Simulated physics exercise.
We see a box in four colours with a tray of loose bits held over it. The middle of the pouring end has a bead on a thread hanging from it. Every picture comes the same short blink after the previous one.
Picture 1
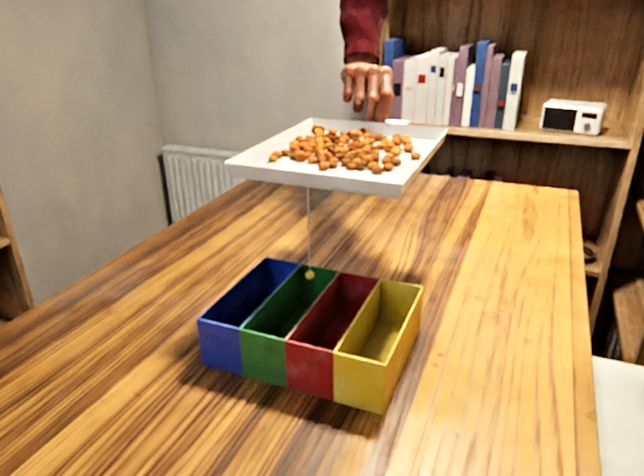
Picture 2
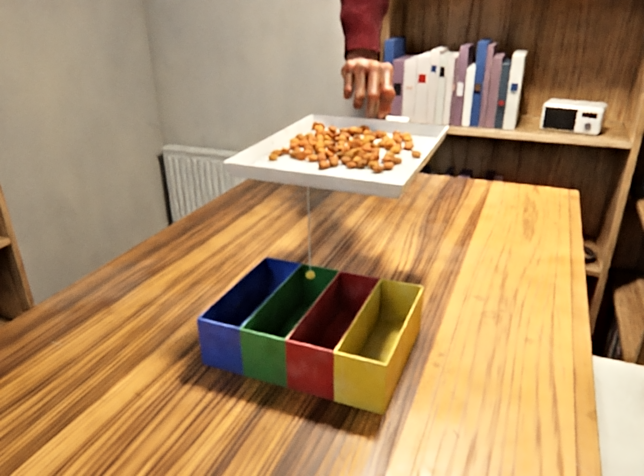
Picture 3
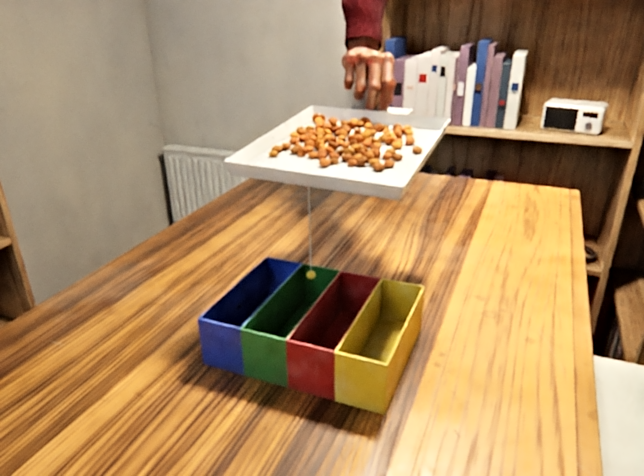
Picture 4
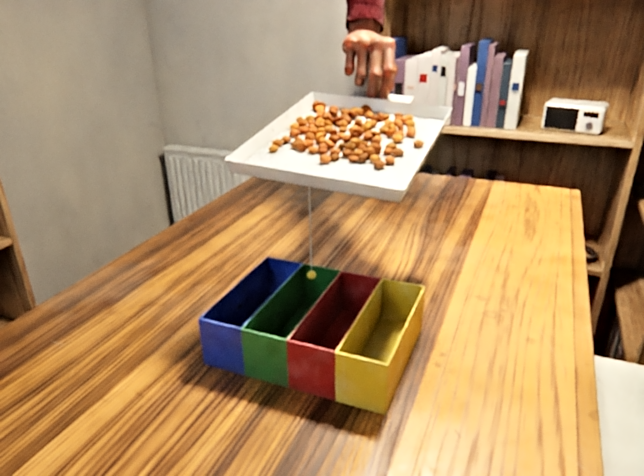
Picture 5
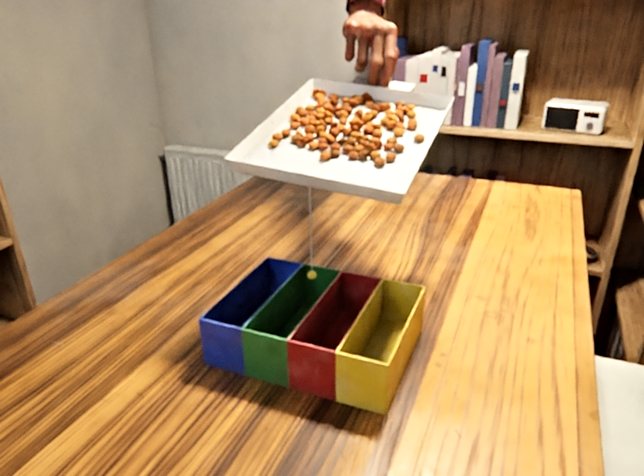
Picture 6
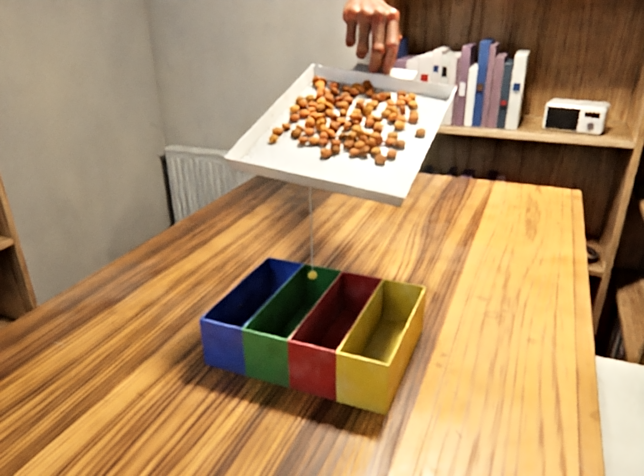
Hand behind a white tray of brown kibble raising its far side, tilting it steadily above a blue, green, red and yellow box.
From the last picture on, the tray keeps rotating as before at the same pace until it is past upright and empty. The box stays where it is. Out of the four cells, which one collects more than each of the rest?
The yellow cell collects the most.
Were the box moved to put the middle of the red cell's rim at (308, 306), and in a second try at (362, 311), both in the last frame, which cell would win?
The yellow cell; the cell in red.
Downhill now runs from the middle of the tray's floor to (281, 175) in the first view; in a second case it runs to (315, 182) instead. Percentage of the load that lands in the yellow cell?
The share is 0 per cent in the first and 10 per cent in the second.
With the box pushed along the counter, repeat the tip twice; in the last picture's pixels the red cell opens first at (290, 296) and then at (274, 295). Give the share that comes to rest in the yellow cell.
You'd get 30 in a hundred first and 20 in a hundred after that.
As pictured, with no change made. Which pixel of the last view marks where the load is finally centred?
About pixel (369, 354).
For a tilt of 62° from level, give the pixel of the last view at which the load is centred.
The centre of the load shows up near (359, 183) in the last view.
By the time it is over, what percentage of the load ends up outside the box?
I'd put it near 10 per cent of the load.
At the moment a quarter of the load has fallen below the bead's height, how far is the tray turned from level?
Around 75° at that moment.
Soon after the last picture, tray tipped steeply; most on the tray; a stray few in the yellow cell; a small part falling or outside the box.
A little later, tray tipped past a quarter turn; about a quarter on the tray; about a third in the yellow cell; about a quarter in the red cell; a small part in the green cell; a small part falling or outside the box.
Later still, tray tipped past a quarter turn; about half in the yellow cell; about a quarter in the red cell; a small part in the green cell; a small part falling or outside the box.
At rest, tray tipped past a quarter turn; about half in the yellow cell; about a quarter in the red cell; a small part in the green cell; none in the blue cell; a small part outside the box.
